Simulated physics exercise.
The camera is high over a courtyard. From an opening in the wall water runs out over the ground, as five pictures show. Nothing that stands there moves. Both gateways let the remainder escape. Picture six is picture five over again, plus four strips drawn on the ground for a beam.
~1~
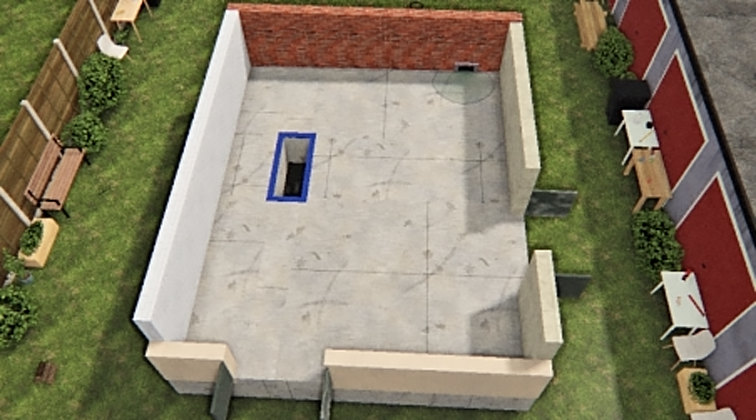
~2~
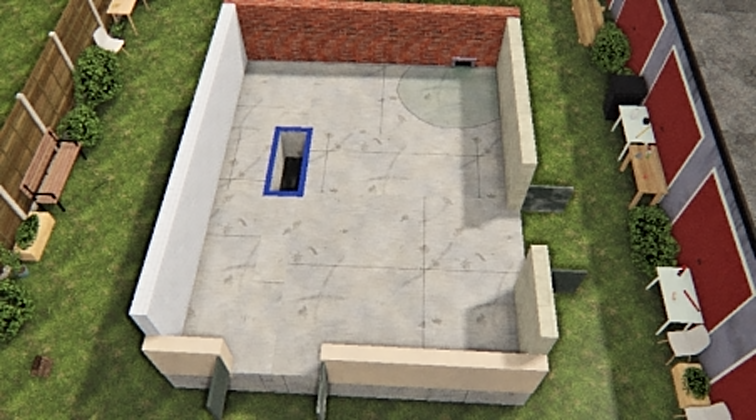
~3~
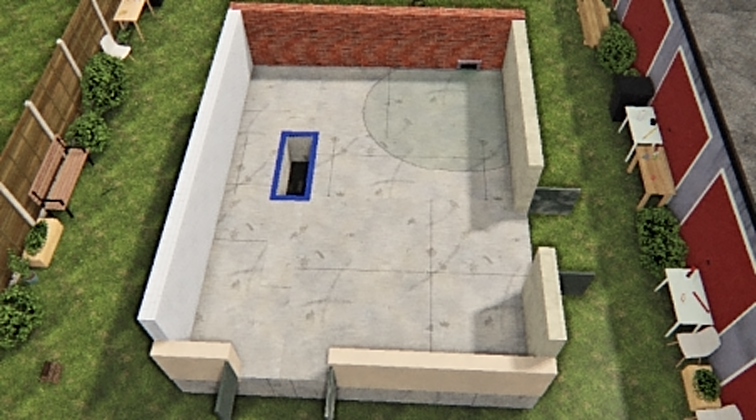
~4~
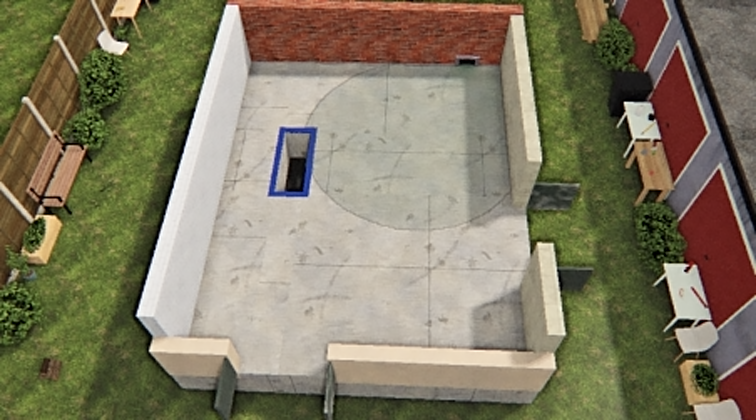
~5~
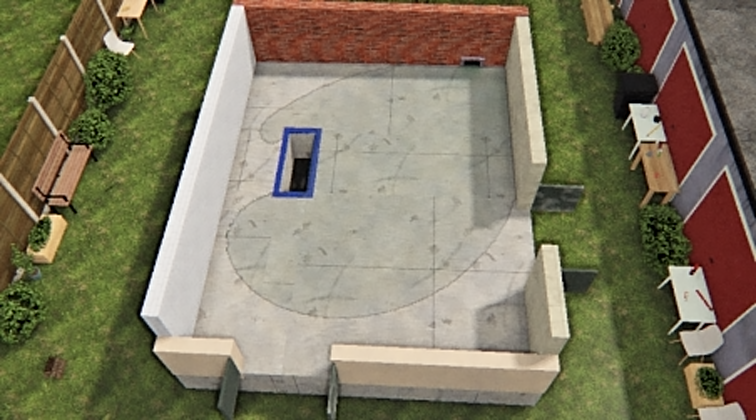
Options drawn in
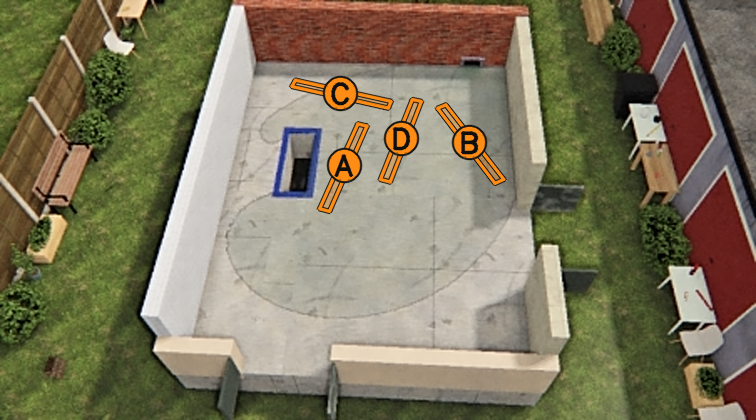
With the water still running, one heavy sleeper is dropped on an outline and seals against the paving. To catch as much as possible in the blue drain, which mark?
B works best here.
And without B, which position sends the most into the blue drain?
That is position C.
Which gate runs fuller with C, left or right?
More leaves on the left.
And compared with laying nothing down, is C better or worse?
Worse.
On the marked copy, A from (324, 210) to (362, 125); B from (441, 106) to (499, 181); C from (293, 83) to (389, 104); D from (385, 180) to (416, 100).
With A, about 11 % of the stream runs into the blue drain, about 88 % out by the gates.
With B, about 34 % of the stream runs into the blue drain, about 63 % out by the gates.
With C, about 24 % of the stream runs into the blue drain, about 75 % out by the gates.
With D, about 13 % of the stream runs into the blue drain, about 86 % out by the gates.
